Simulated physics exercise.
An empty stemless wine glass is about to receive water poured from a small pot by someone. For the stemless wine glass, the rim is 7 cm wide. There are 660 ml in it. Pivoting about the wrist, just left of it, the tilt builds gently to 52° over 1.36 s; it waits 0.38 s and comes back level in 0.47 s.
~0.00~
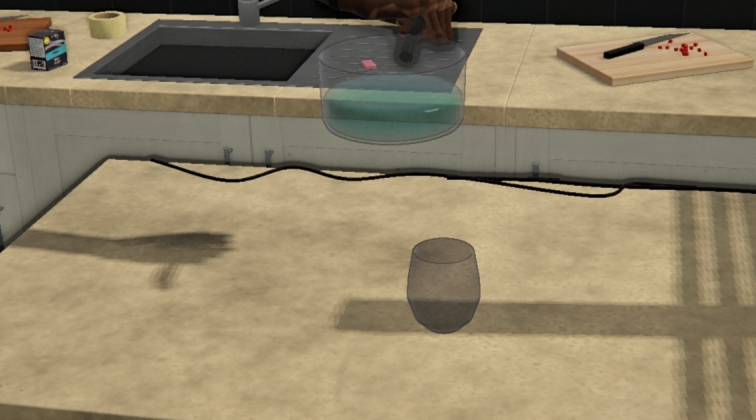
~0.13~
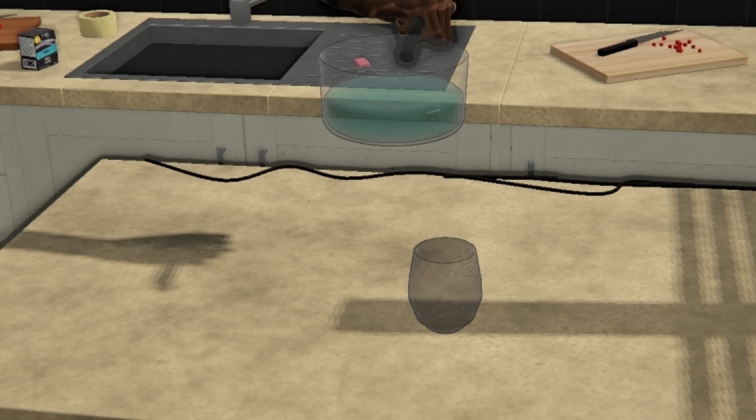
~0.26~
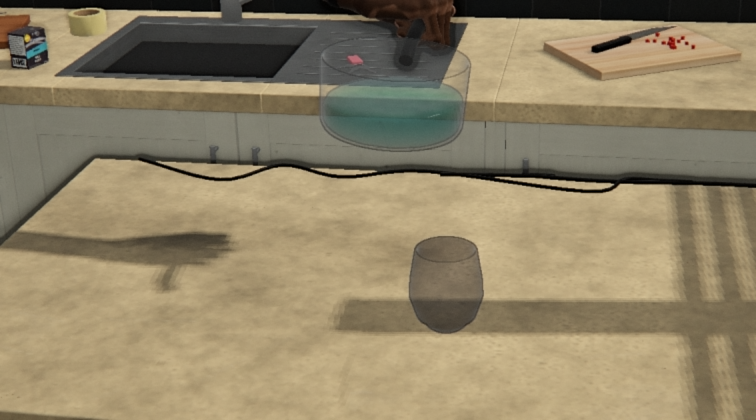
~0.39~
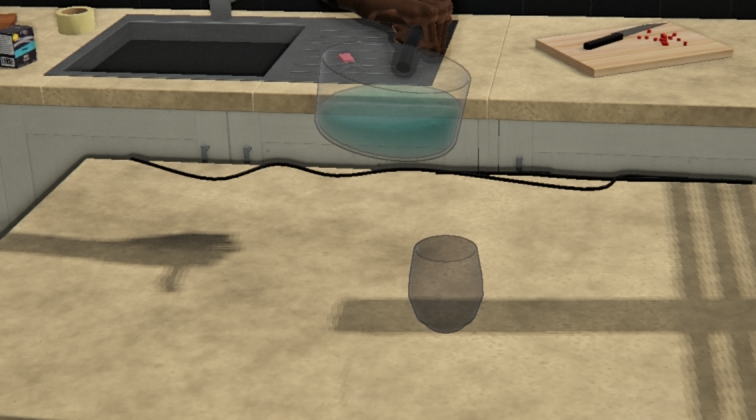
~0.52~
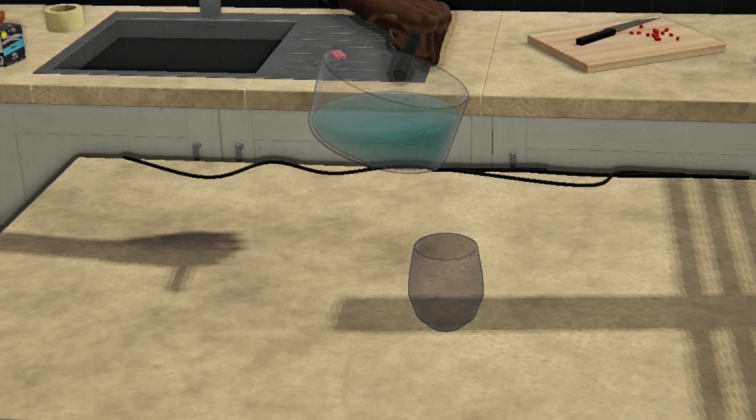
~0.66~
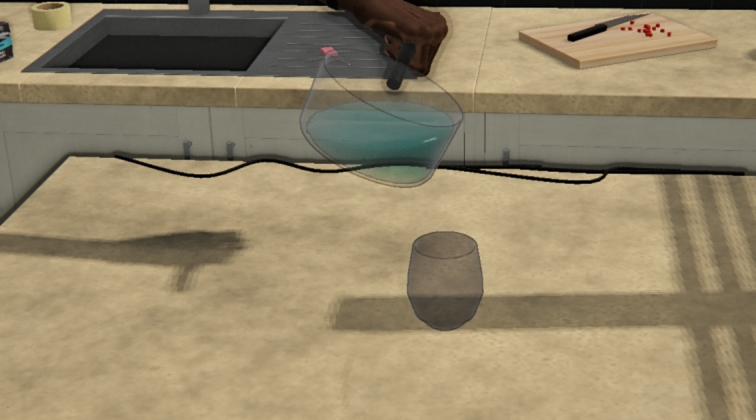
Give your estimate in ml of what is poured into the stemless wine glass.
I would say around 290 ml.
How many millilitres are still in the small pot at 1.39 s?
Volume remaining: Near 450 ml.
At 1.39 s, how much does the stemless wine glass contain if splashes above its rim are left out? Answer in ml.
That amounts to around 140 ml.
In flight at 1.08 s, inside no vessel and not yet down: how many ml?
About 50 ml.
After 1.08 s the tilt is 47° and the stemless wine glass has 15 ml, the small pot 590 ml, and 0 ml is on the work surface.
After 1.39 s the tilt is 52° and the stemless wine glass has 140 ml, the small pot 450 ml, and 5 ml is on the work surface.
After 1.72 s the tilt is 52° and the stemless wine glass has 240 ml, the small pot 360 ml, and 10 ml is on the work surface.
After 2.07 s the tilt is 11° and the stemless wine glass has 290 ml, the small pot 350 ml, and 20 ml is on the work surface.
In the end the stemless wine glass has 290 ml, the small pot 350 ml, and 20 ml is on the work surface.
